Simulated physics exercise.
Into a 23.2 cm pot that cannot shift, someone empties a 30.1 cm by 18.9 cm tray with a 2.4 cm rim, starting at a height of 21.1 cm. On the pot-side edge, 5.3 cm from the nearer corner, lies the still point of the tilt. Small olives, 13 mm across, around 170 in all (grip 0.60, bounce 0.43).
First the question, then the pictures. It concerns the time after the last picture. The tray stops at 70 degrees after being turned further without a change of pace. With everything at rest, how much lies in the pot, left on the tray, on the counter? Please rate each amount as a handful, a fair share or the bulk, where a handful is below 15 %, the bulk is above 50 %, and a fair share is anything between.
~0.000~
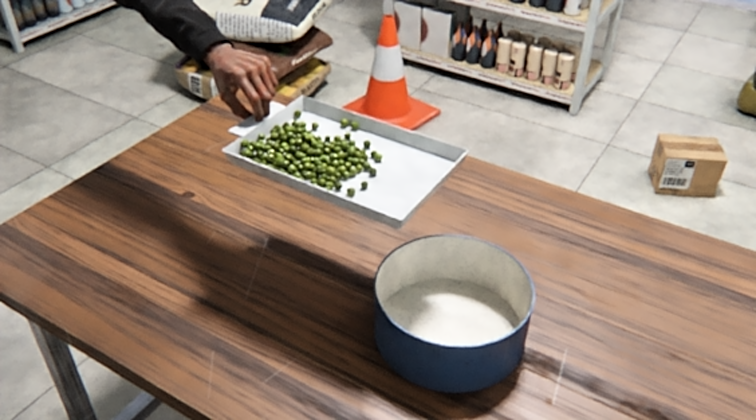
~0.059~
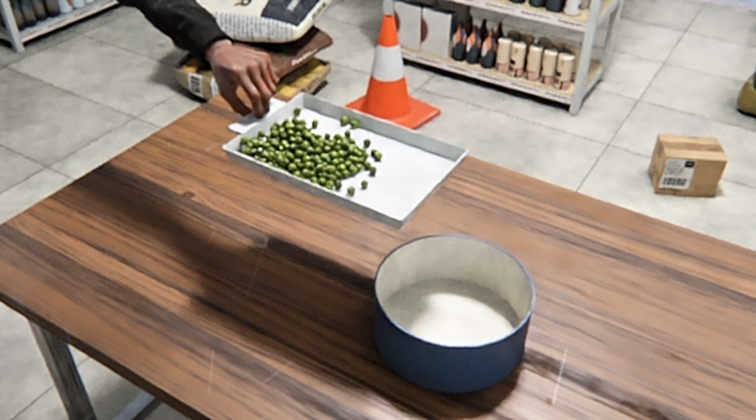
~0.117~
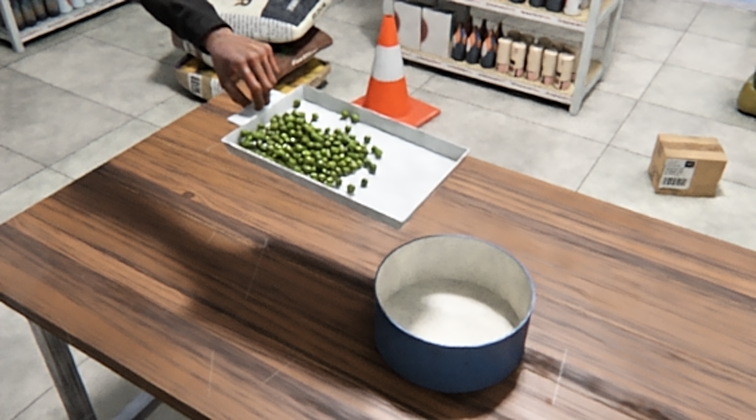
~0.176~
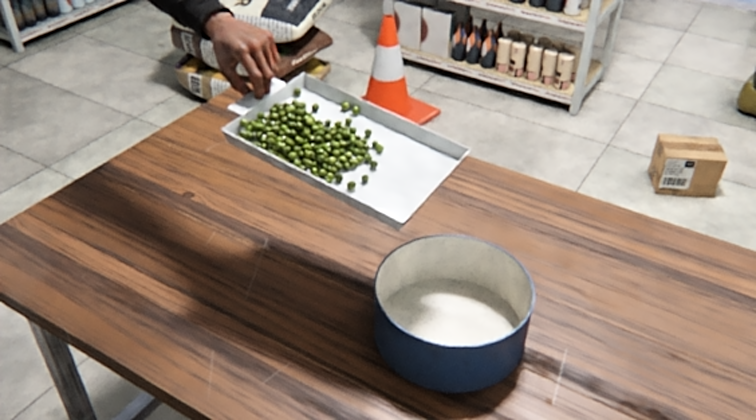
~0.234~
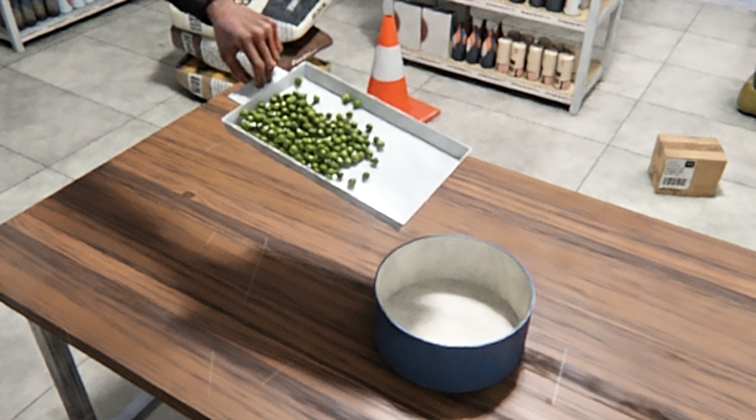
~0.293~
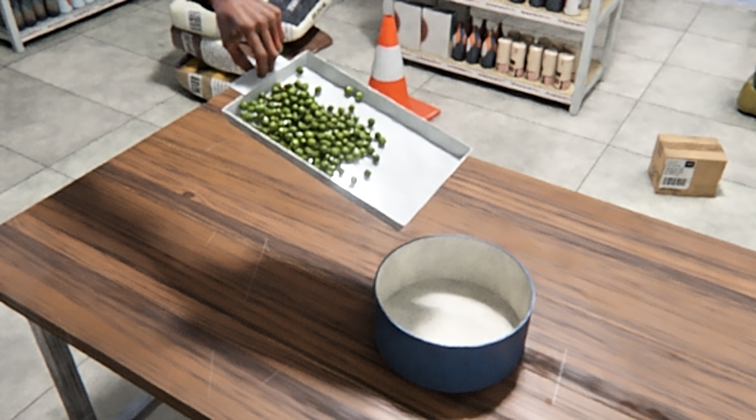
Pot: A fair share; left on the tray: The bulk; counter: A handful.
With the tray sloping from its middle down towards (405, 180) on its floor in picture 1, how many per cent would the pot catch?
30 %.
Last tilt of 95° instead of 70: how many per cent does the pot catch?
In that case it comes to about 100 in a hundred.
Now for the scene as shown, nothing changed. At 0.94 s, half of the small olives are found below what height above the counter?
Around 24 cm up.
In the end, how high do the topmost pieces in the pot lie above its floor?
Some 2.0 cm above the floor.
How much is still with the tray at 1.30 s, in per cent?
Around 75 percent of it.
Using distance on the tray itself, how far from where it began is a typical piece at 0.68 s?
It has moved some 10 cm from its start.
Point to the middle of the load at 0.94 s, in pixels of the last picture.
Load centre, approx.: (415, 189) px.
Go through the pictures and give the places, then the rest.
Tray tilt 0 degrees, front corners at (228, 149) and (400, 216); middle of the pieces at (305, 157); pot at (454, 286), in the first picture.
Tray tilt 1 degrees, front corners at (228, 147) and (400, 216); middle of the pieces at (305, 155), in the second picture.
Tray tilt 4 degrees, front corners at (228, 139) and (400, 217), lowest corner right front; middle of the pieces at (305, 150), in the third picture.
Tray tilt 8 degrees, front corners at (228, 129) and (401, 218), lowest corner right front; middle of the pieces at (305, 143), in the fourth picture.
Tray tilt 12 degrees, front corners at (228, 119) and (402, 219), lowest corner right front; middle of the pieces at (306, 136), in the fifth picture.
Tray tilt 16 degrees, front corners at (229, 110) and (403, 220), lowest corner right front; middle of the pieces at (315, 126); pot at (454, 286). Its pace works out near 70 degrees a second, in the sixth picture.
Then, at 0.68 s, tilt 42 degrees; the tray holds 100 %, the pot 0 %.
Then, at 0.94 s, tilt 60 degrees; the tray holds 85 %, the pot 5 %.
After 1.30 s, tilt 70 degrees; the tray holds 75 %, the pot 25 %.
In the end, at 2.3 s, pot 30 %, tray 70 %, counter 0 %.
